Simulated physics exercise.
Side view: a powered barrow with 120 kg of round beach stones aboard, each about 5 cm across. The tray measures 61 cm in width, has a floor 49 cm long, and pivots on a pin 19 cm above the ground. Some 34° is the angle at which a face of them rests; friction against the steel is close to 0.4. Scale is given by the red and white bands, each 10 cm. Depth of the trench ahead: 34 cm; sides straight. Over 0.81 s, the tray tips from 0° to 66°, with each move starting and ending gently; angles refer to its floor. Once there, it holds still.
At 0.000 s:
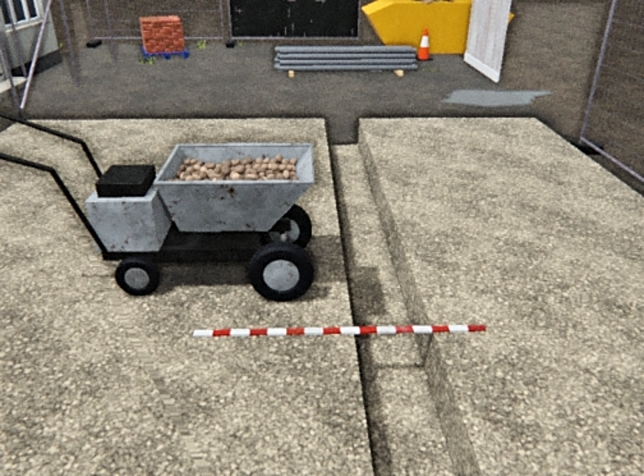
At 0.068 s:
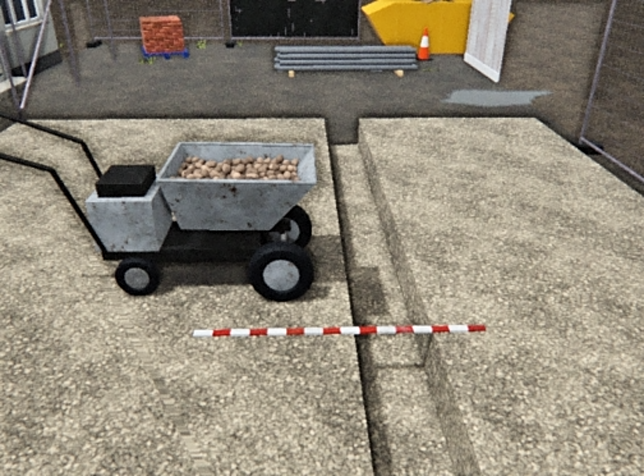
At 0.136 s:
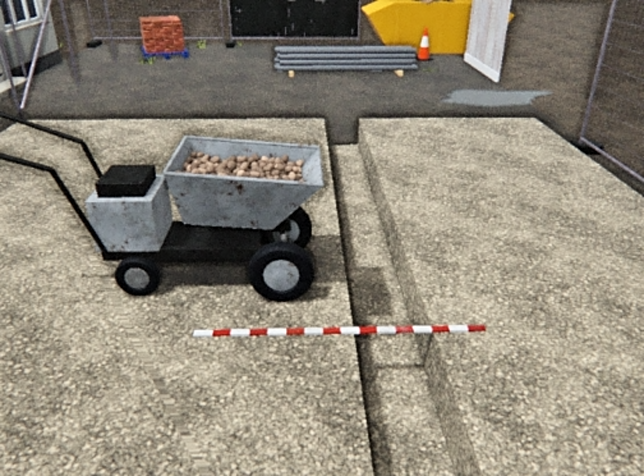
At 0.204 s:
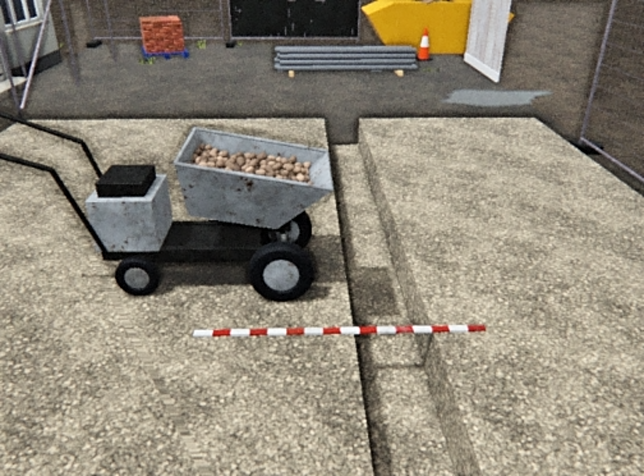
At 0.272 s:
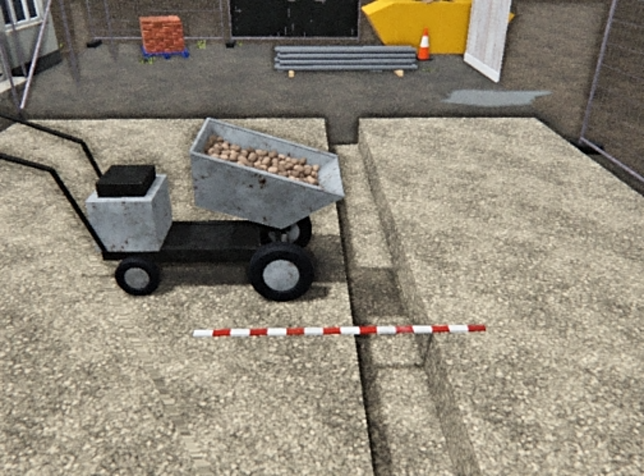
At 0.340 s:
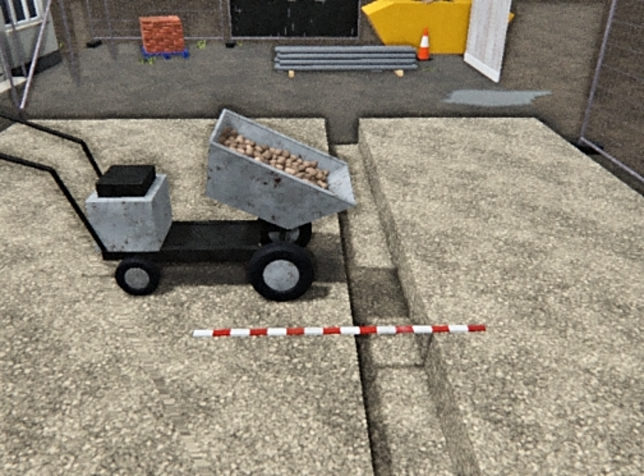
At the start, a powered barrow loaded with round stones stands on pale ground at the left of a straight-sided trench, its tray level. The tray then tilts gradually, its rear rising and its lip shifting right over the trench edge, until it slopes clearly down to the right with the stones still inside.
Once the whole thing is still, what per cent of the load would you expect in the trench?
I would expect about 51 per cent.
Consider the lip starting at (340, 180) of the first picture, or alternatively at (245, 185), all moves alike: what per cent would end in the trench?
Close to 20 percent in the first case, 95 percent in the second.
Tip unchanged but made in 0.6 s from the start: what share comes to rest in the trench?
Roughly 40% would finish there.
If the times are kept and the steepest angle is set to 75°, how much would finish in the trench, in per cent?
In that case around 55 percent.
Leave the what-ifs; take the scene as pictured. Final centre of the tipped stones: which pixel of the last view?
I'd point somewhere around (407, 296).
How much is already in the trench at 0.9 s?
I'd put it near 15 per cent.
After 0.6 s the floor is at 56°; 100 % in the tray; the foremost stones are at (373, 226).
After 0.9 s the floor is at 66°; 72 % in the tray, 17 % in the trench, 10 % past the trench; the foremost stones are at (439, 277).
After 1.3 s the floor is at 66°; 26 % in the tray, 26 % in the trench, 47 % past the trench; the foremost stones are at (533, 270).
After 3.2 s the floor is at 66°; 0 % in the tray, 51 % in the trench, 49 % past the trench; the foremost stones are past the picture's edge.
